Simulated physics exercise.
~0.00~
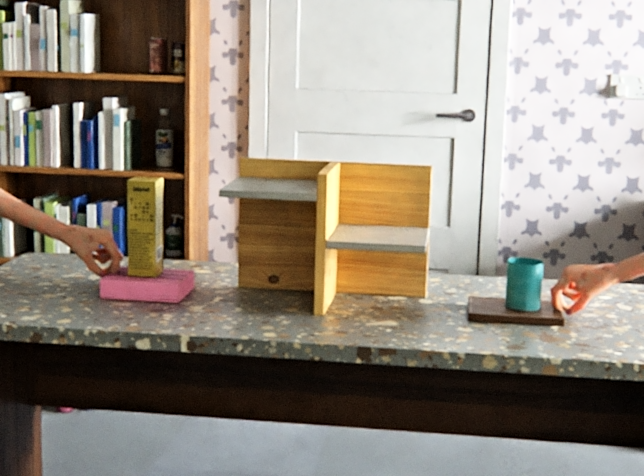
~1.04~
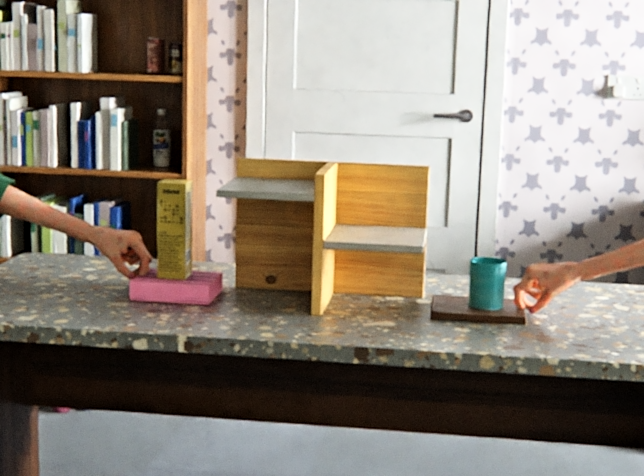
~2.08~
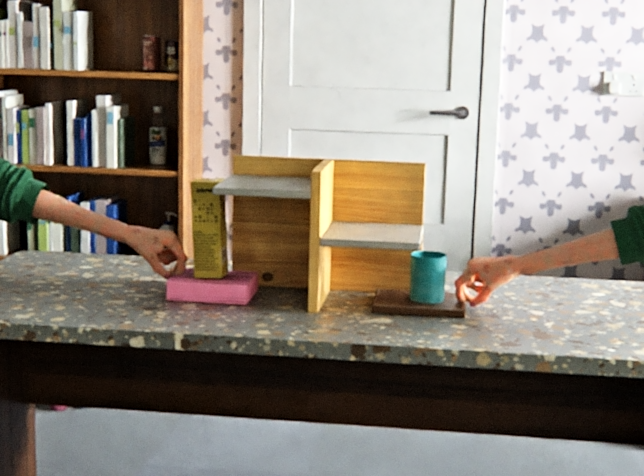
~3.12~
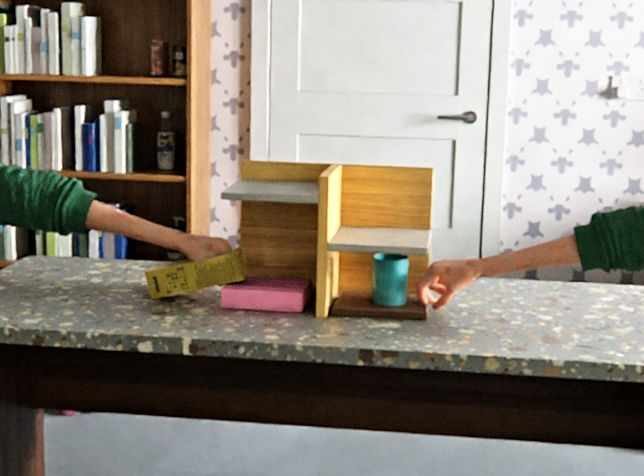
A pink board carrying an upright yellow carton and a brown tray carrying a turquoise beaker were slid by two hands toward a wooden shelf unit; the carton struck the left shelf and tipped back, while the beaker passed under the right one.
